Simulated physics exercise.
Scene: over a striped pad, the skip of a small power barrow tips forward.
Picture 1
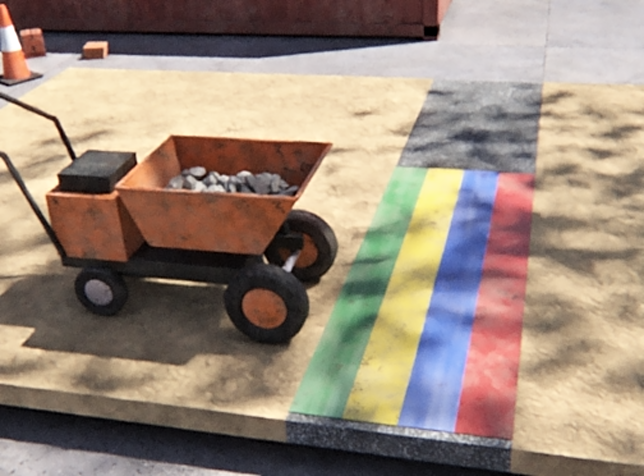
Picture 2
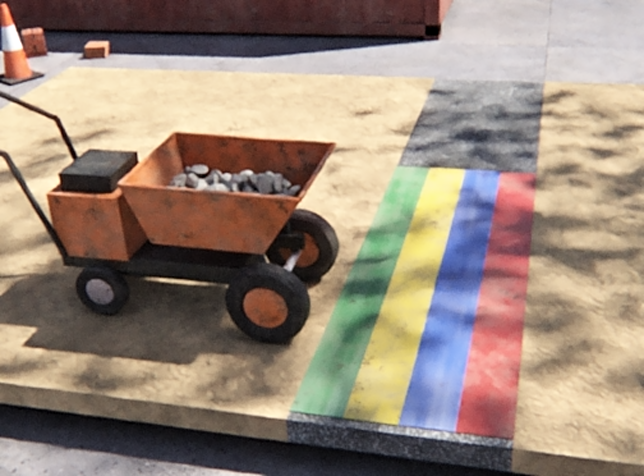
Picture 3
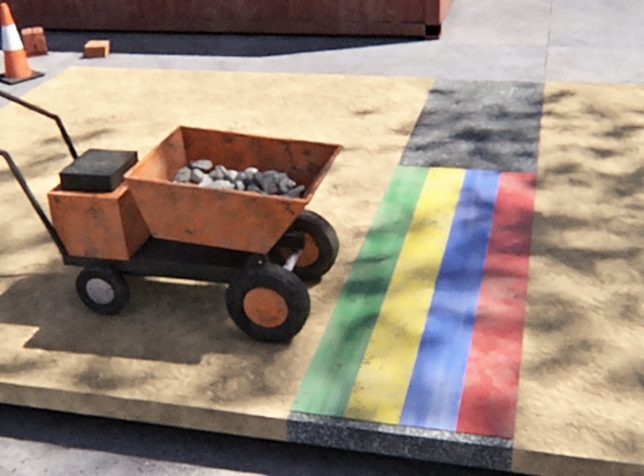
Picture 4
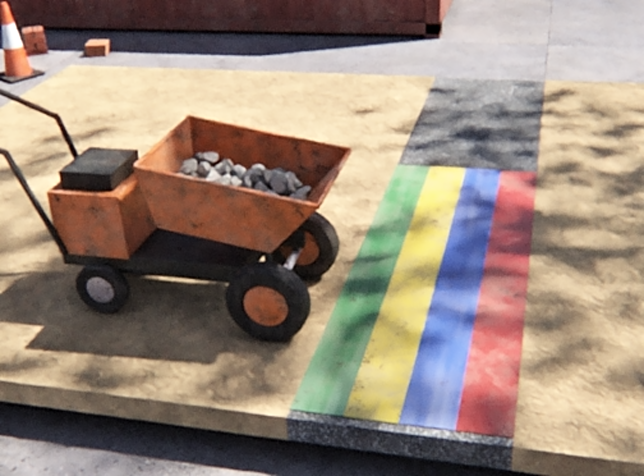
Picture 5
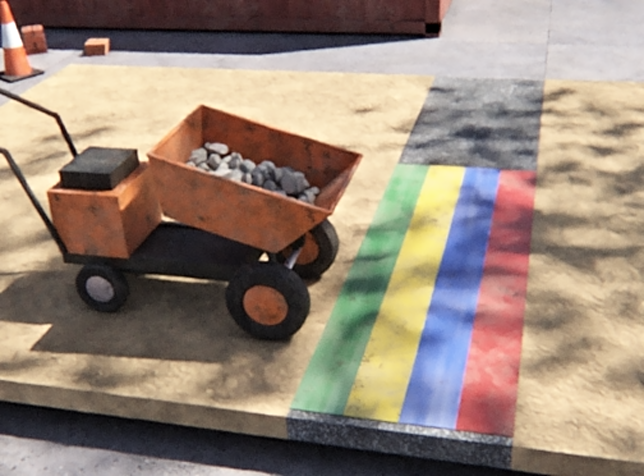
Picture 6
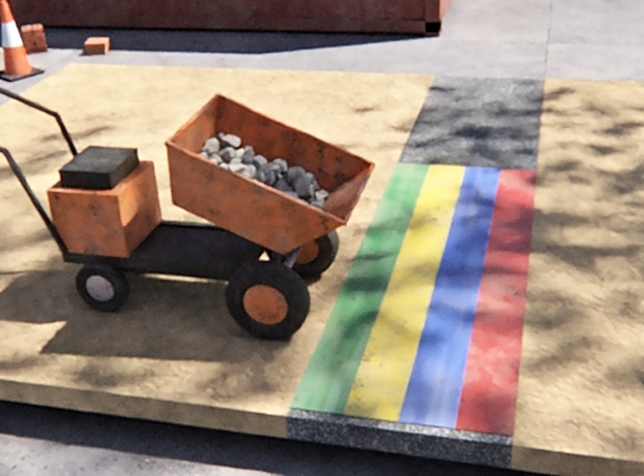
Beside a striped pad, the orange skip of a small barrow holding stones tilts forward.
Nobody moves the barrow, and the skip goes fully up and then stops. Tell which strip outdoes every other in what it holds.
The blue strip holds the most.
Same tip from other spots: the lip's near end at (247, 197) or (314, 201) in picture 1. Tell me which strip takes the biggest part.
One by one: The yellow one and blue.
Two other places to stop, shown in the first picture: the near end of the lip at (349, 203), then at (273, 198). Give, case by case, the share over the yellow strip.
Roughly 0 per cent, then roughly 30 per cent.
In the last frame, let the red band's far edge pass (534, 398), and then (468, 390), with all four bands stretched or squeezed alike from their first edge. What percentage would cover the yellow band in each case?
20 per cent, then 0 per cent, roughly.
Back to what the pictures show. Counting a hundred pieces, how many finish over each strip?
In percent: Green strip 0, yellow strip 10, blue strip 45, red strip 15.
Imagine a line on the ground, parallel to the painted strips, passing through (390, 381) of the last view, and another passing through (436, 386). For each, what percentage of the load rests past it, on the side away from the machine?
Roughly 70 and 30 percent.
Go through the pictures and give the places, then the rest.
The first frame shows lip of the skip at (296, 200), level; top of the load at (231, 192), broken stones; green strip at (331, 374); yellow strip at (382, 379); blue strip at (435, 385); red strip at (489, 392).
The second frame shows lip of the skip at (299, 200), tipped barely; top of the load at (222, 192).
The third frame shows lip of the skip at (307, 203), tipped barely; top of the load at (222, 189).
The fourth frame shows lip of the skip at (317, 207), tipped a little; top of the load at (204, 185).
The fifth frame shows lip of the skip at (330, 214), tipped clearly; top of the load at (213, 178).
The sixth frame shows lip of the skip at (344, 224), tipped clearly; top of the load at (212, 167); green strip at (332, 370); yellow strip at (383, 376); blue strip at (436, 382); red strip at (490, 388).
Soon after the last picture, skip tipped steeply; all in the skip.
A little later, skip tipped right over; most in the skip; a small part over the yellow strip; a small part over the blue strip.
Later still, skip tipped right over; about a third in the skip; a small part over the yellow strip; about half over the blue strip; a small part over the red strip; a stray few off the paint.
At rest, skip tipped right over; about a third in the skip; none over the green strip; a small part over the yellow strip; about half over the blue strip; a small part over the red strip; a stray few off the paint.
